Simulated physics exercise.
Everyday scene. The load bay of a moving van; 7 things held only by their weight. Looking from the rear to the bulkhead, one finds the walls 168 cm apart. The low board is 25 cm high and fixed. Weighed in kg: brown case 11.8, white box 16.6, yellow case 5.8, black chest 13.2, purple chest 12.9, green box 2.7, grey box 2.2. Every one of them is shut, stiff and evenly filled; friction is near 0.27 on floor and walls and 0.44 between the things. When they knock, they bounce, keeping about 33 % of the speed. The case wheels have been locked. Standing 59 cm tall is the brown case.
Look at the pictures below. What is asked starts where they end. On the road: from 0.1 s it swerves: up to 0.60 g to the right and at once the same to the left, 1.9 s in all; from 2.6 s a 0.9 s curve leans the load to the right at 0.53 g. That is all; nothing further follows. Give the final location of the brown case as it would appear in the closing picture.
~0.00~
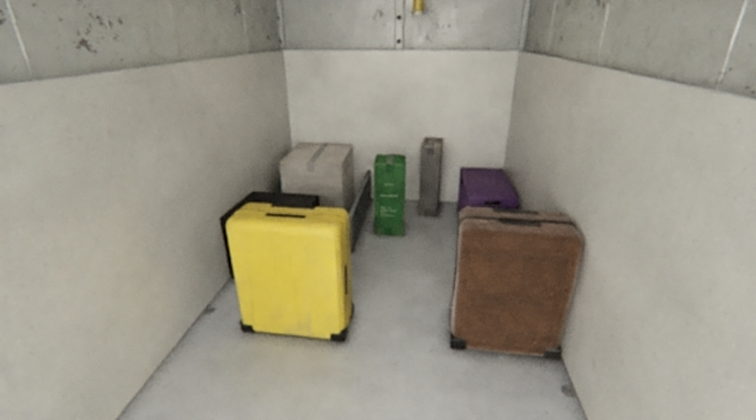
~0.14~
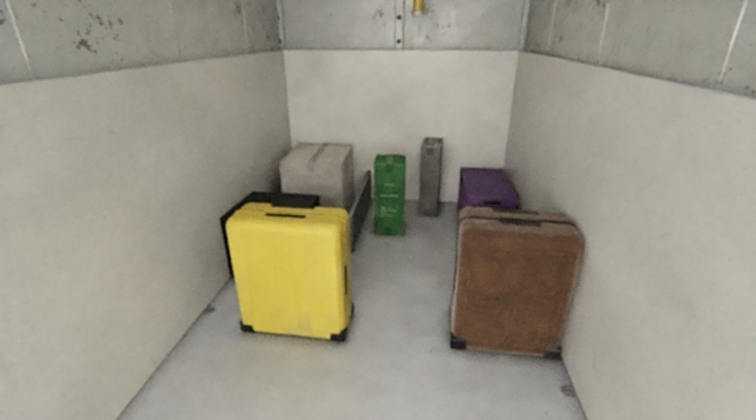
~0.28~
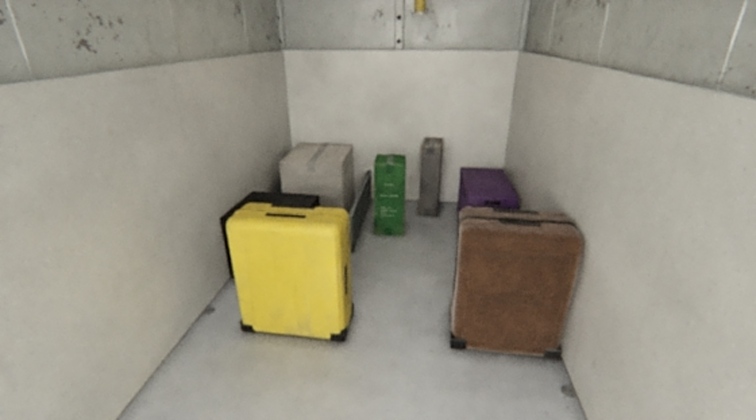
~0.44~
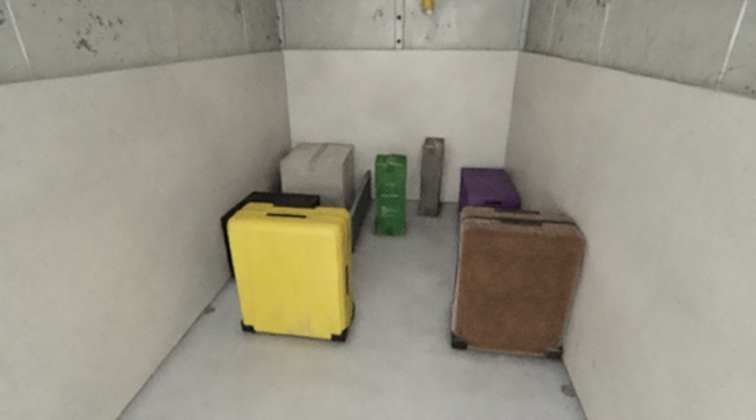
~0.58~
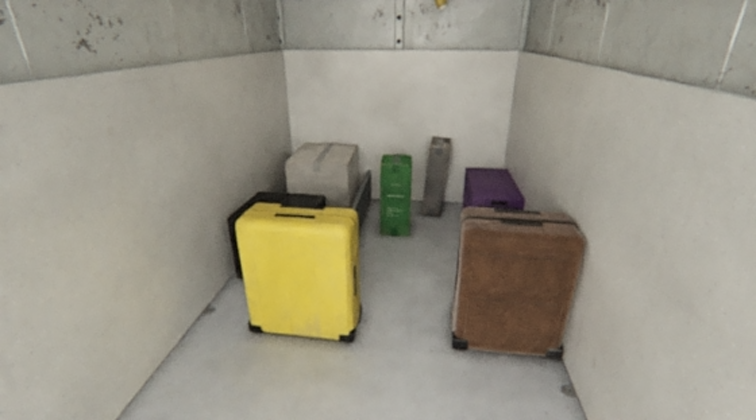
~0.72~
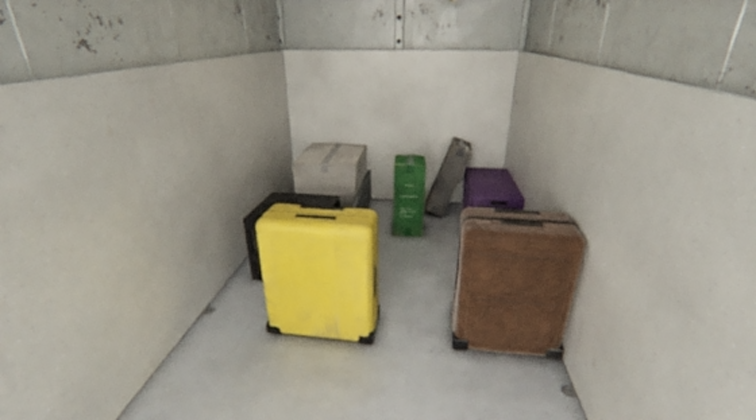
Final location: (511, 283).
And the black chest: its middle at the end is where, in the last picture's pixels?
About (424, 248).
By 1.72 s, force 0.35 g left; brown case 16 cm from its spot near (471, 279); grey box tilted 18°; yellow case 27 cm from its spot.
By 3.12 s, force 0.53 g right; brown case 30 cm from its spot near (439, 277); grey box tilted 60°; purple chest 21 cm from its spot.
When it is over (4.3 s), lying over in the van, grey box; not toppled but over 15 cm from the start, yellow case, black chest and green box; the other 3 within 15 cm of the start. End places, in pixels of the last picture, brown case near (511, 283).
